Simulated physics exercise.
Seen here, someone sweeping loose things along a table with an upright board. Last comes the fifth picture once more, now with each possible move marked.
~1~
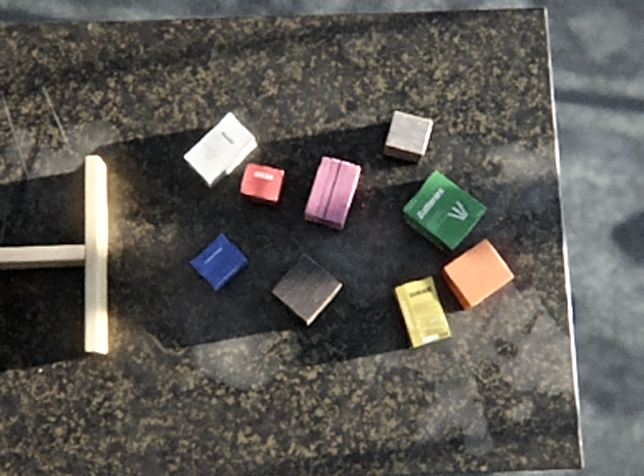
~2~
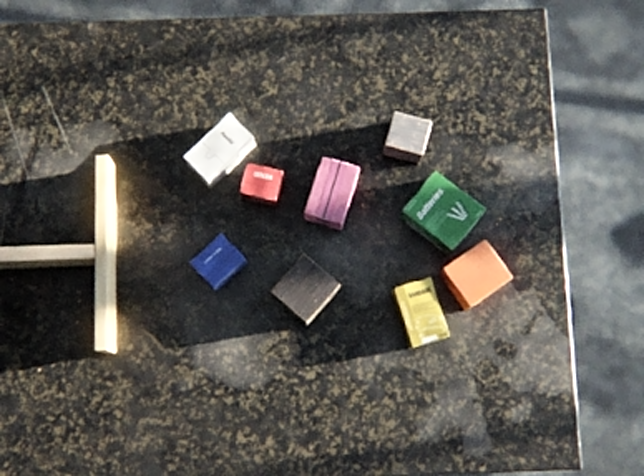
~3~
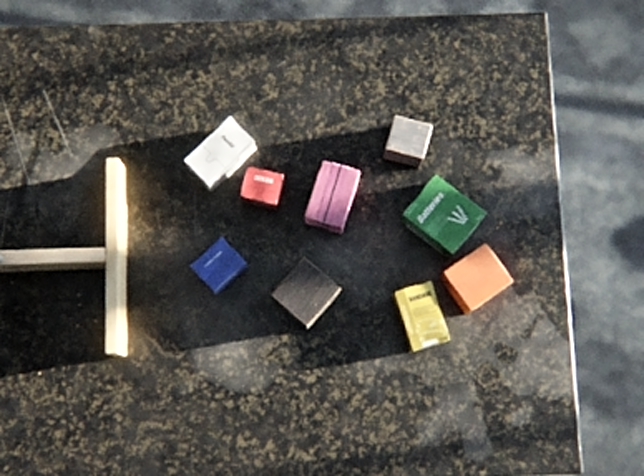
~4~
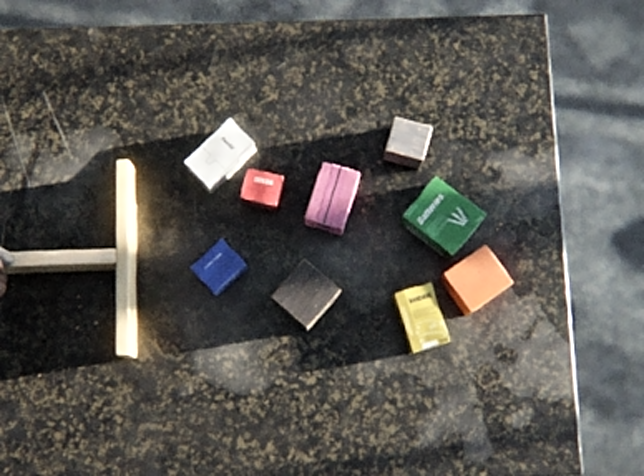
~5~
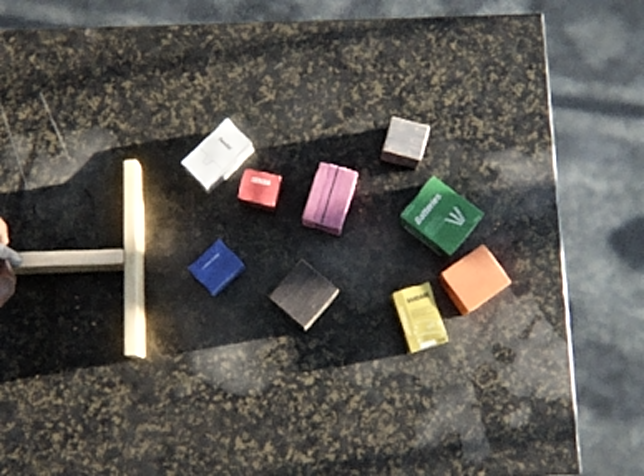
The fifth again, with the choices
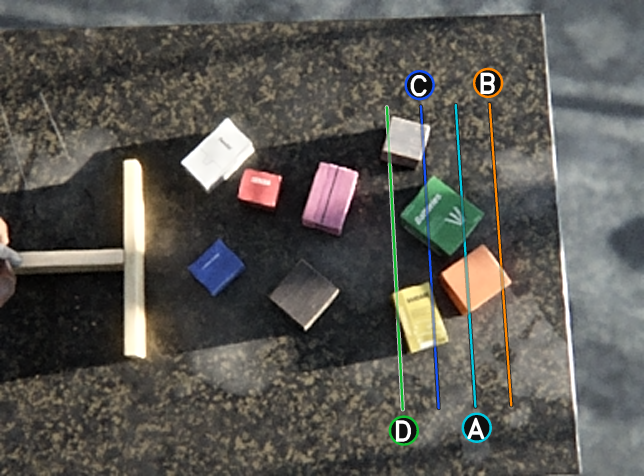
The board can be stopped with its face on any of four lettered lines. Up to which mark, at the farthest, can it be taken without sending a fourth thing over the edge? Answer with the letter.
Up to line B.
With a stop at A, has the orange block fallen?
Yes.
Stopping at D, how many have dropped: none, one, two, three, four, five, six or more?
In all, none.
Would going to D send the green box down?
No.
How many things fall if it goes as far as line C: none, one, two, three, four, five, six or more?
In all, none.
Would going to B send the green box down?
Yes.
On the marked copy, A at (465, 252); B at (500, 250); C at (430, 253); D at (395, 254).
Following B. Soon after the start, board (265, 251); white box (283, 137); black block (322, 302).
Later, board (398, 247); orange block (519, 284); green box (513, 218).
In the end, board (503, 243); green box over the edge; orange block over the edge; three fallen.
As for the rest, A is within the limit but short; C is within the limit but short; D is within the limit but short.
